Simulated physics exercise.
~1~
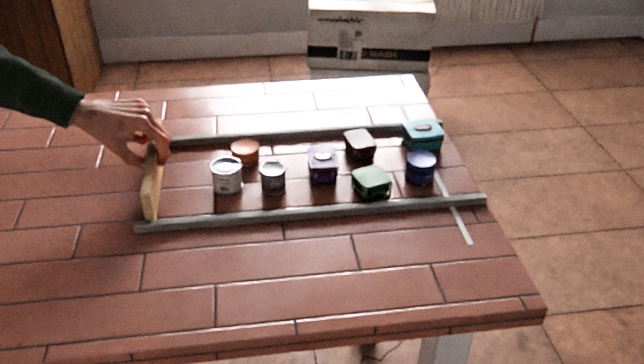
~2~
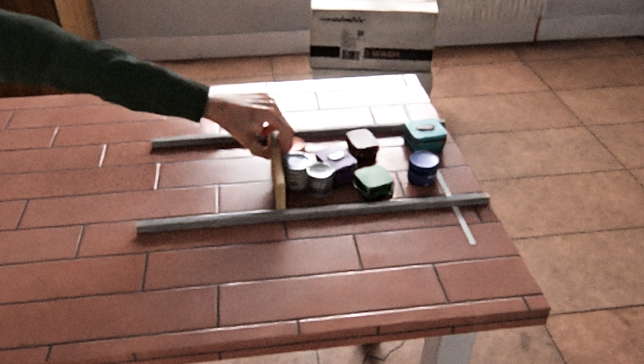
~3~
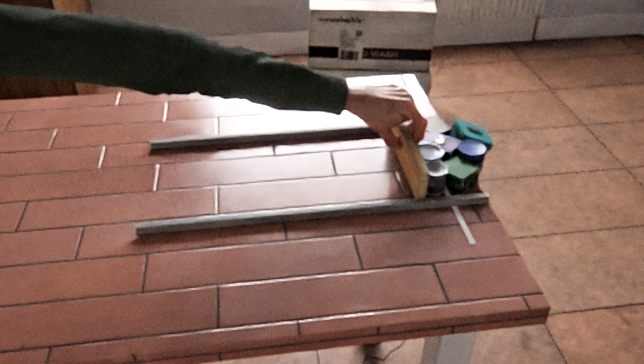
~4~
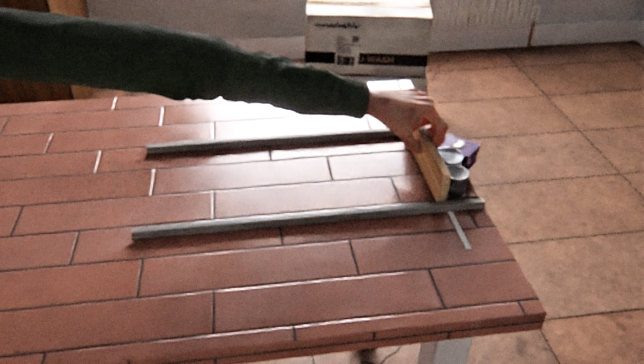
At the start, a hand holds an upright wooden board at the left end of two grey rails on a tiled tabletop, with small, colourful tubs and cases scattered between the rails to the right. The hand slides the board rightward, and it gathers the nearer pale tubs while the green, brown, turquoise and blue pieces stay put. The board keeps going, packing everything into a tight cluster at the table's right edge. Finally, it reaches the strip of tape, and the green, brown, turquoise and blue pieces have gone off the table, while a few others remain bunched against the board.
